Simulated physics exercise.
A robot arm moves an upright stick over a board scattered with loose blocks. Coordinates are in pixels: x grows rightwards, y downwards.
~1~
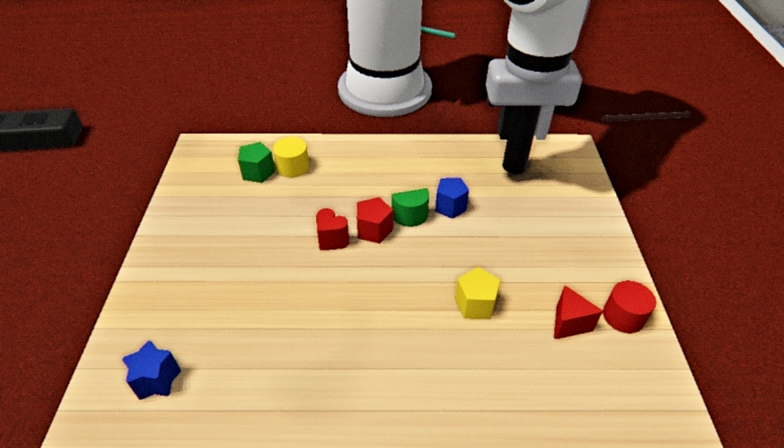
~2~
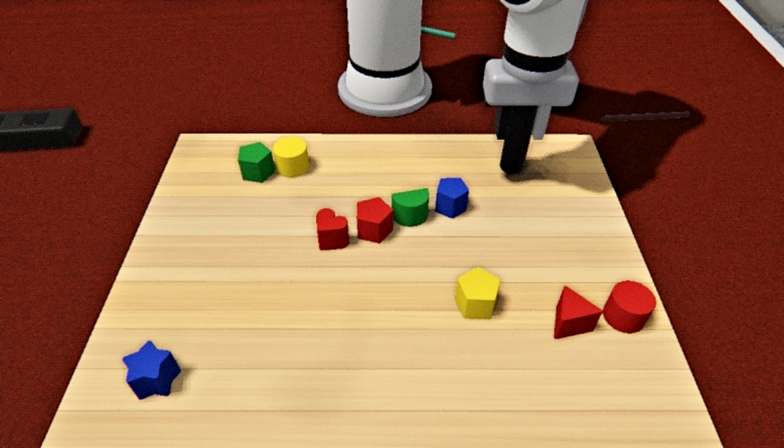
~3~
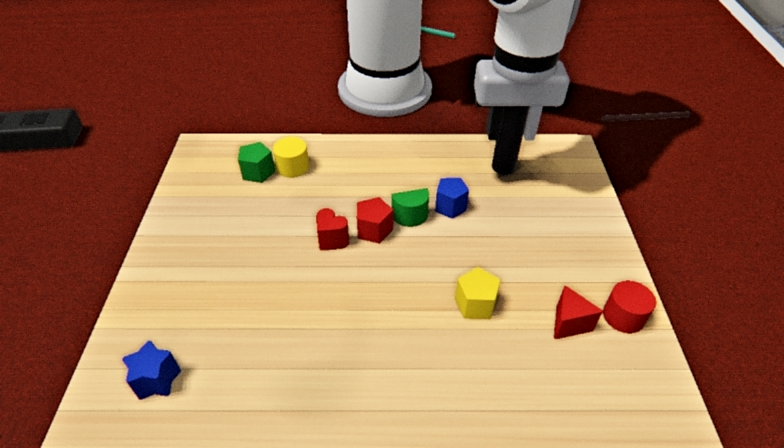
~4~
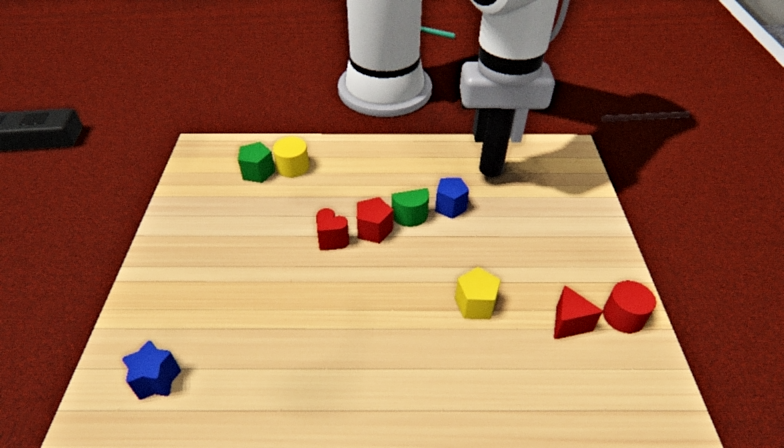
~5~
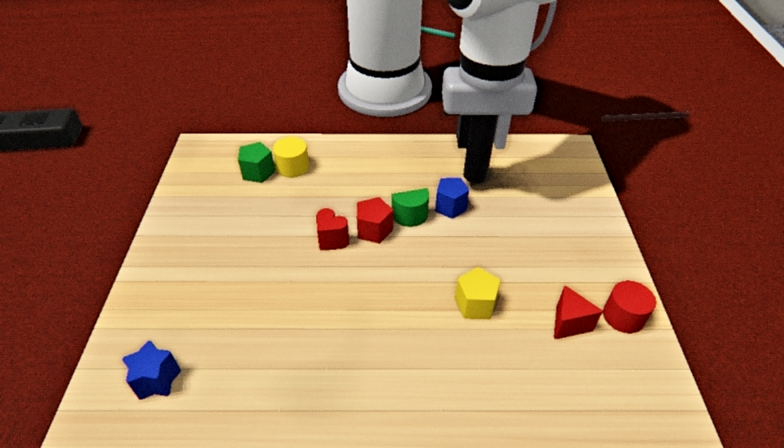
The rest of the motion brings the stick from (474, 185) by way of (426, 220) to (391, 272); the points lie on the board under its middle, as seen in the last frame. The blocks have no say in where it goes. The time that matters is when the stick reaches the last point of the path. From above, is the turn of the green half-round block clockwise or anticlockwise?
Clockwise rotation.
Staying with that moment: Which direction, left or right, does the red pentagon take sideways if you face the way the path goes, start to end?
It moves off to the right.
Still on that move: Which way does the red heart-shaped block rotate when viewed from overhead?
The block spins clockwise.
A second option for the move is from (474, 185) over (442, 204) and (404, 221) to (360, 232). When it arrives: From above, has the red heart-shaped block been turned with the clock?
Final answer: Yes.
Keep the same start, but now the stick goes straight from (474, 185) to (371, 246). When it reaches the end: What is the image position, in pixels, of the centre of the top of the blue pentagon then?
Close to (430, 218).
What follows on the original path. One third of the way, stick at (441, 198); green half-round block at (405, 199); blue pentagon at (439, 206), turned 45° anticlockwise.
Two thirds of the way, stick at (413, 226); red heart-shaped block at (319, 223), turned 25° clockwise; red pentagon at (348, 217), turned 25° anticlockwise; green half-round block at (380, 207), turned 70° clockwise; blue pentagon at (434, 232), turned 120° anticlockwise.
At the end, stick at (391, 262); red heart-shaped block at (318, 223), turned 25° clockwise; red pentagon at (347, 216), turned 30° anticlockwise; green half-round block at (379, 208), turned 90° clockwise; blue pentagon at (434, 234), turned 130° anticlockwise.
